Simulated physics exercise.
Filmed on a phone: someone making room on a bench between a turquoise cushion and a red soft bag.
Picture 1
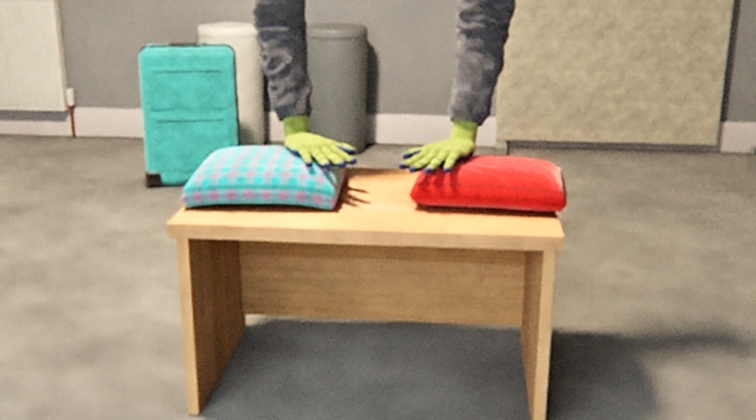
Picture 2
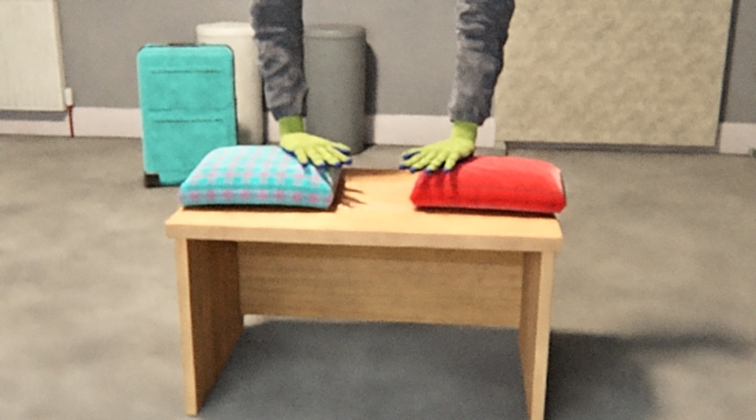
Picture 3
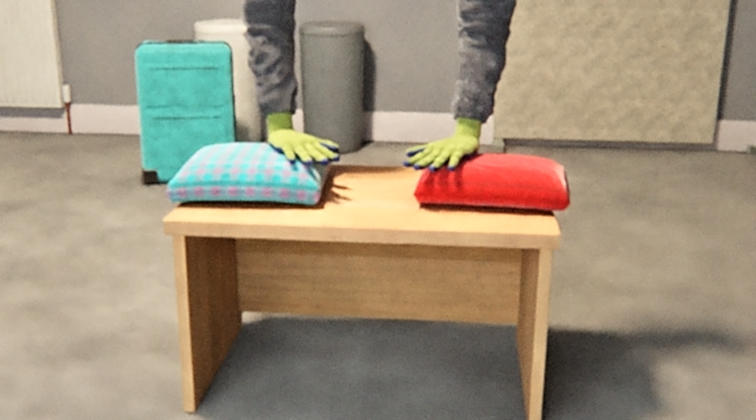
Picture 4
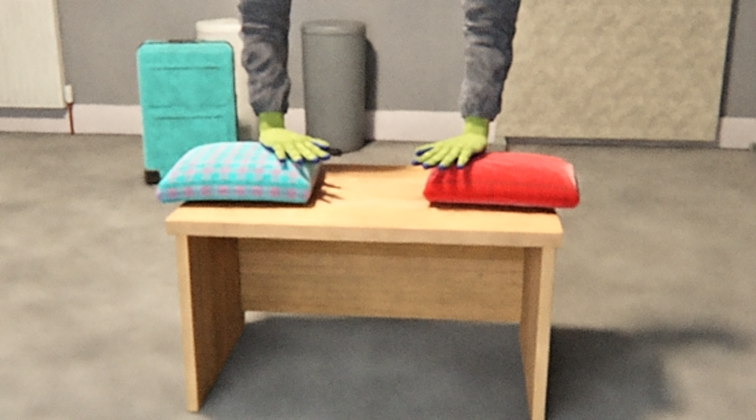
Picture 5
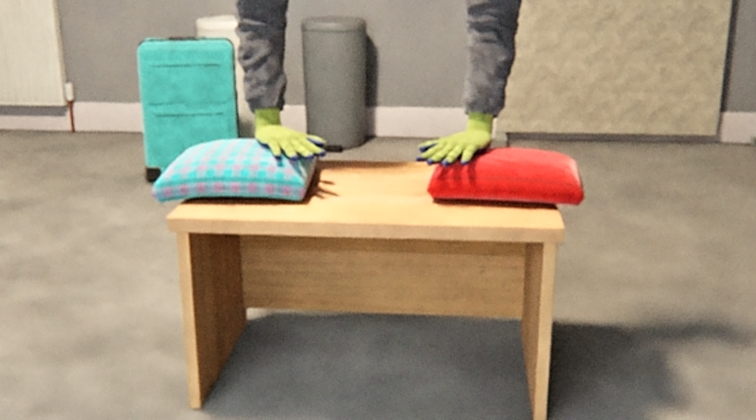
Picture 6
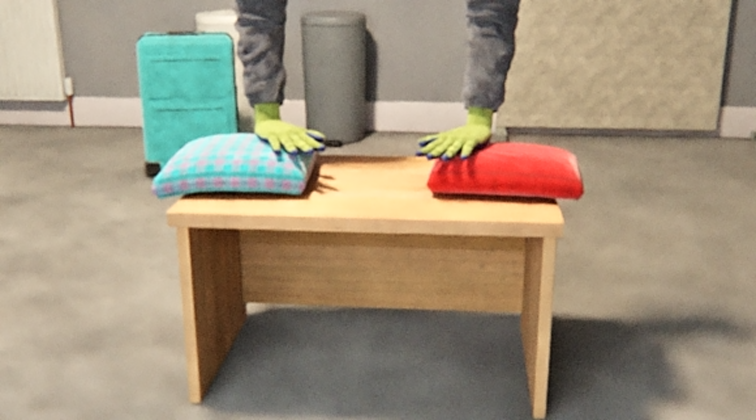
At the start, two gloved hands rest on a turquoise checked cushion at left and a red soft item at right, both on a wooden bench. The hands push them slightly apart, widening the gap between them, until each pokes a little past its end of the bench, hands still on top.
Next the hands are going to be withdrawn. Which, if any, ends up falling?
My prediction: Turquoise cushion: On; red soft bag: On.
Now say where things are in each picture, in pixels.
Cushion tip (193, 187); soft bag tip (561, 195), in the first picture.
Cushion tip (191, 186); soft bag tip (560, 197), in the second picture.
Cushion tip (179, 183); soft bag tip (564, 195), in the third picture.
Cushion tip (170, 185); soft bag tip (574, 193), in the fourth picture.
Cushion tip (166, 184); soft bag tip (578, 189), in the fifth picture.
Cushion tip (166, 179), a small part past the edge; soft bag tip (578, 184), a small part past the edge, in the sixth picture.
Then, 0.26 s later than the last view, cushion at rest; soft bag at rest.
Finally, cushion at rest; soft bag at rest. The turquoise cushion stays up there and the red soft bag remains on top.
